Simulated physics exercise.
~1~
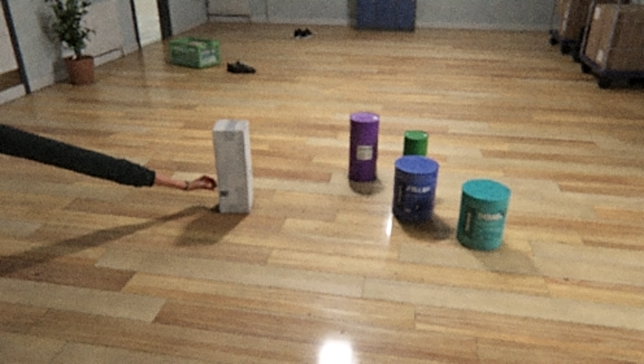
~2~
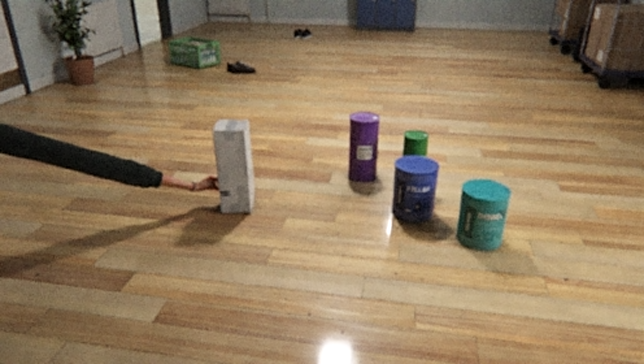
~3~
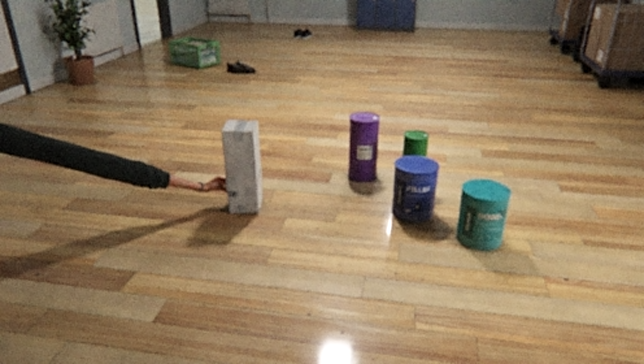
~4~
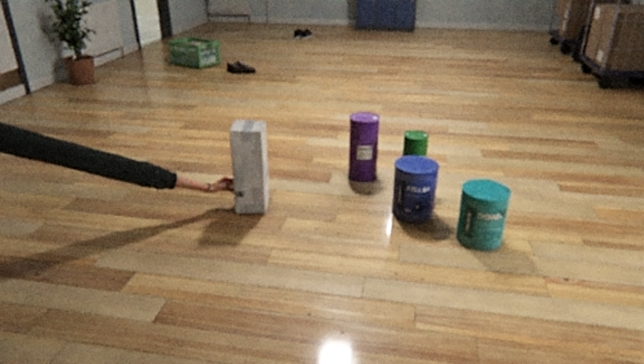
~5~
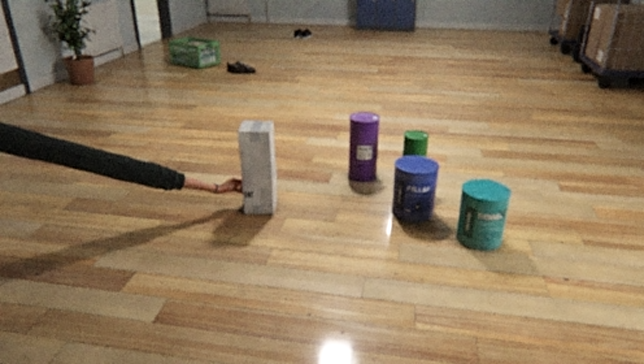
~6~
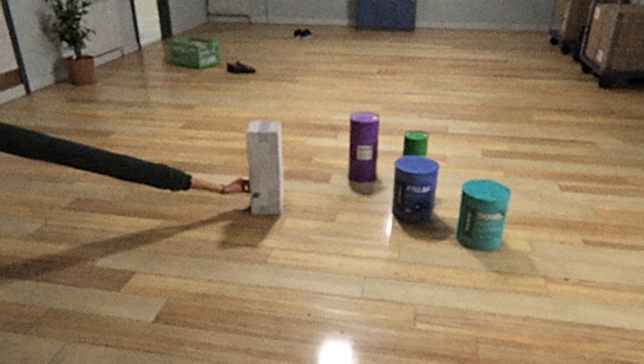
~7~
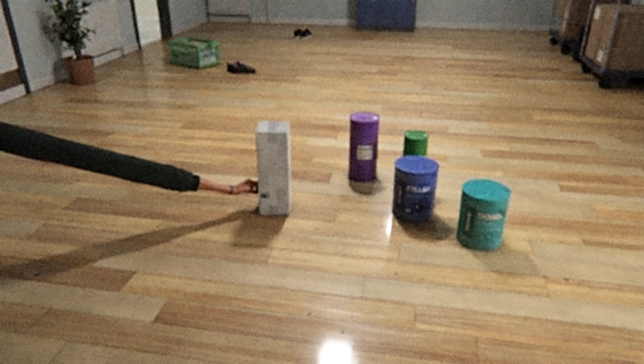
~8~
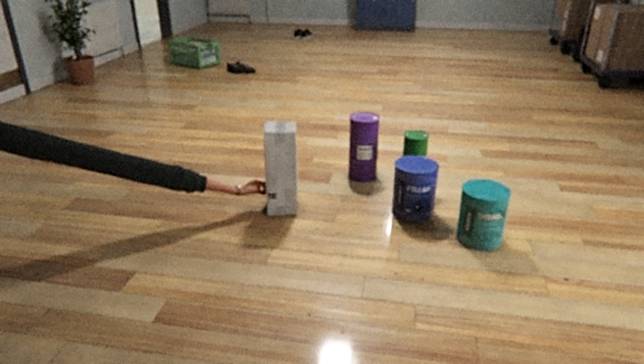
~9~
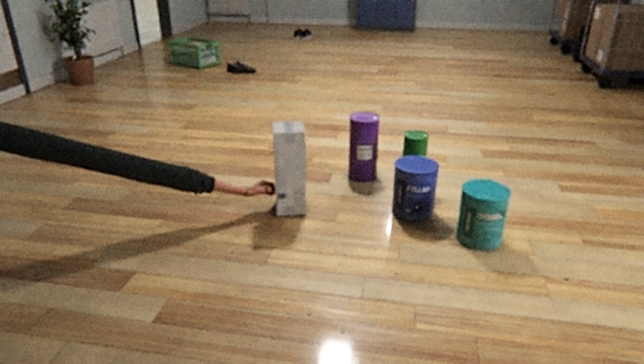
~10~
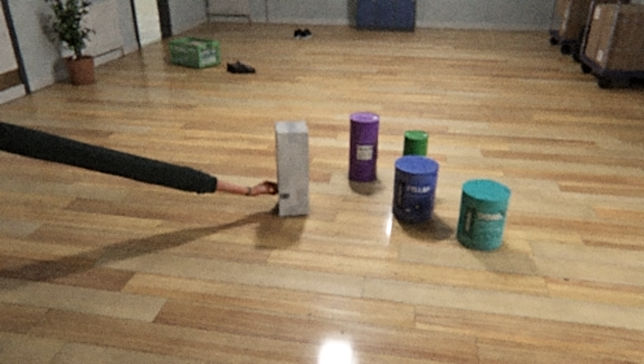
An arm in a dark sleeve reaches in from the left across a shiny wooden floor, seen from a still, slightly raised viewpoint. Its fingers are low against a tall white box, with a purple canister, a green canister, a blue pail and a turquoise pail standing to the right. A potted plant, a green crate and dark shoes sit farther back. The hand pushes the box steadily rightward, and it slides upright toward the group. The hand then stops, leaving the box standing short of the purple canister, with the other containers unmoved.
